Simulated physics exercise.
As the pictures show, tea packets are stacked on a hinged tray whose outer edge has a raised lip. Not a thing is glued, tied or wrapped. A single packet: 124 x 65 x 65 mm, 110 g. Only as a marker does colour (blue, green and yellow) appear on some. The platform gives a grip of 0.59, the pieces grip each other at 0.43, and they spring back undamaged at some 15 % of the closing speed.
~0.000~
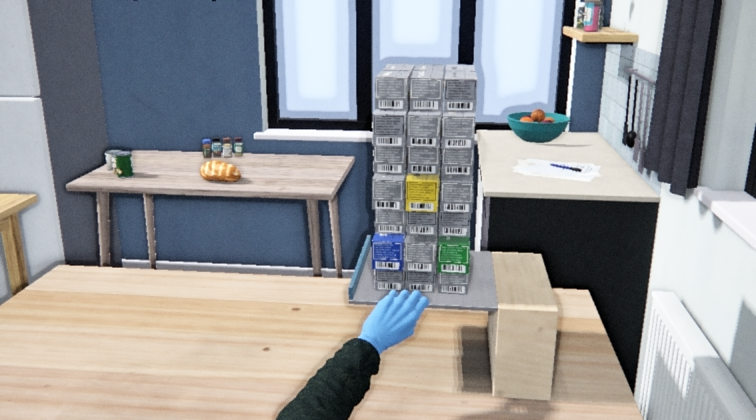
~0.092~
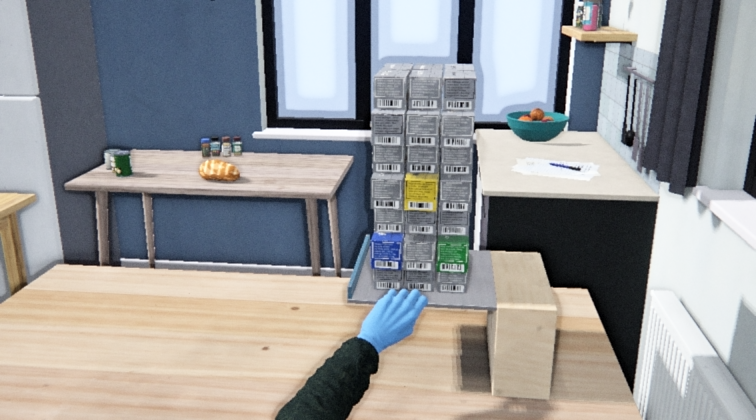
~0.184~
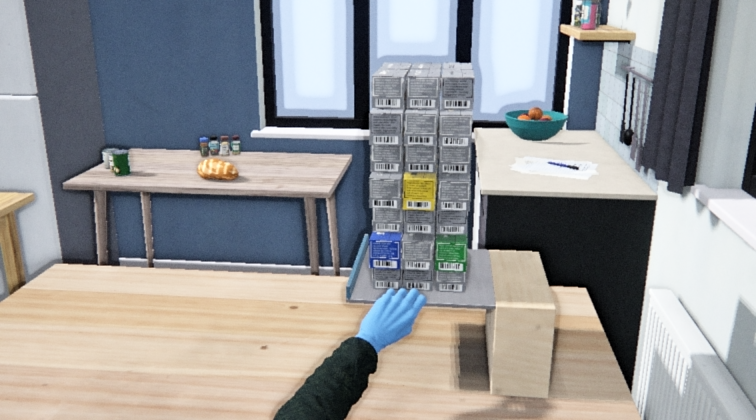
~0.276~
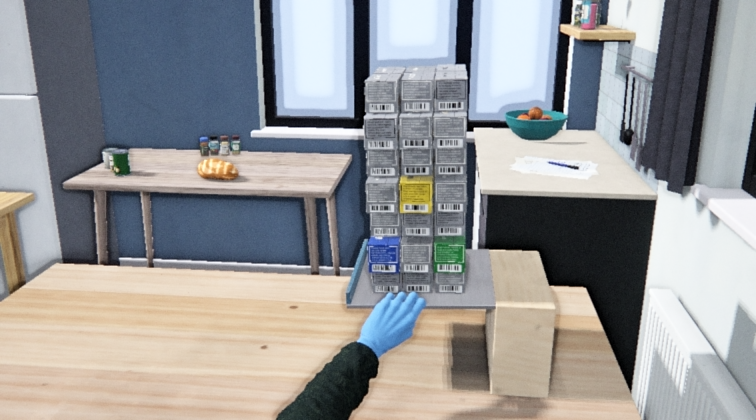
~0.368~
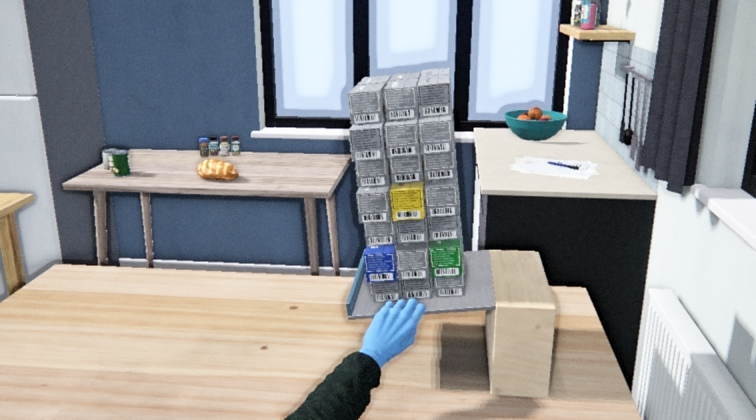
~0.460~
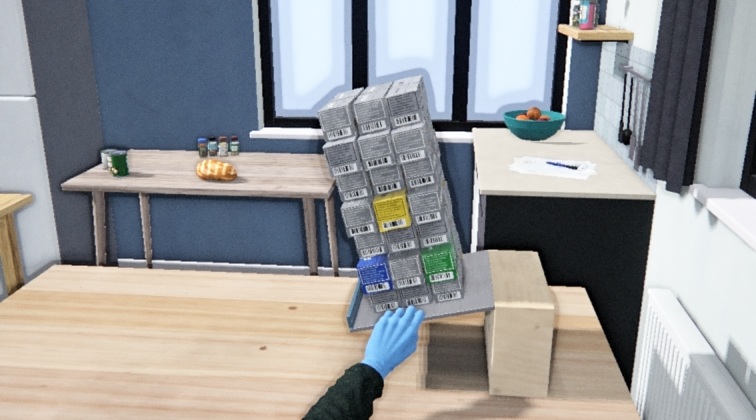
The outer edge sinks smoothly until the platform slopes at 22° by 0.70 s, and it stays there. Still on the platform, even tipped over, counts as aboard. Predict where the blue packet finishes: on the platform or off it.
Off it.
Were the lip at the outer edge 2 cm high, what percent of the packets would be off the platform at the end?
With that change, 90 percent.
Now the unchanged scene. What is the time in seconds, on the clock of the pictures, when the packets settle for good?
Somewhere near 2.0 seconds.
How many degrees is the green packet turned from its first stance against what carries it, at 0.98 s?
It's at some 25 degrees.
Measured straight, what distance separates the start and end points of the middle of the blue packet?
Start and end lie near 32 cm apart.
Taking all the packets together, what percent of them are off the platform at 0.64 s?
At that instant, 15 percent.
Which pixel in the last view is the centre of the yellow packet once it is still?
At about (254, 339).
Around 0.64 s, slope 21°; 6 of the 42 packets off the platform; blue packet tipped 19°; yellow packet tipped 18°.
Around 0.98 s, slope 22°; 30 of the 42 packets off the platform; blue packet on its side; yellow packet upside down.
Finally (2.4 s), slope 22°; 30 of the 42 packets off the platform; blue packet on its side; yellow packet on its side; green packet tipped 25°. Seen by the last camera, middles, blue packet near (315, 356), yellow packet near (254, 339).
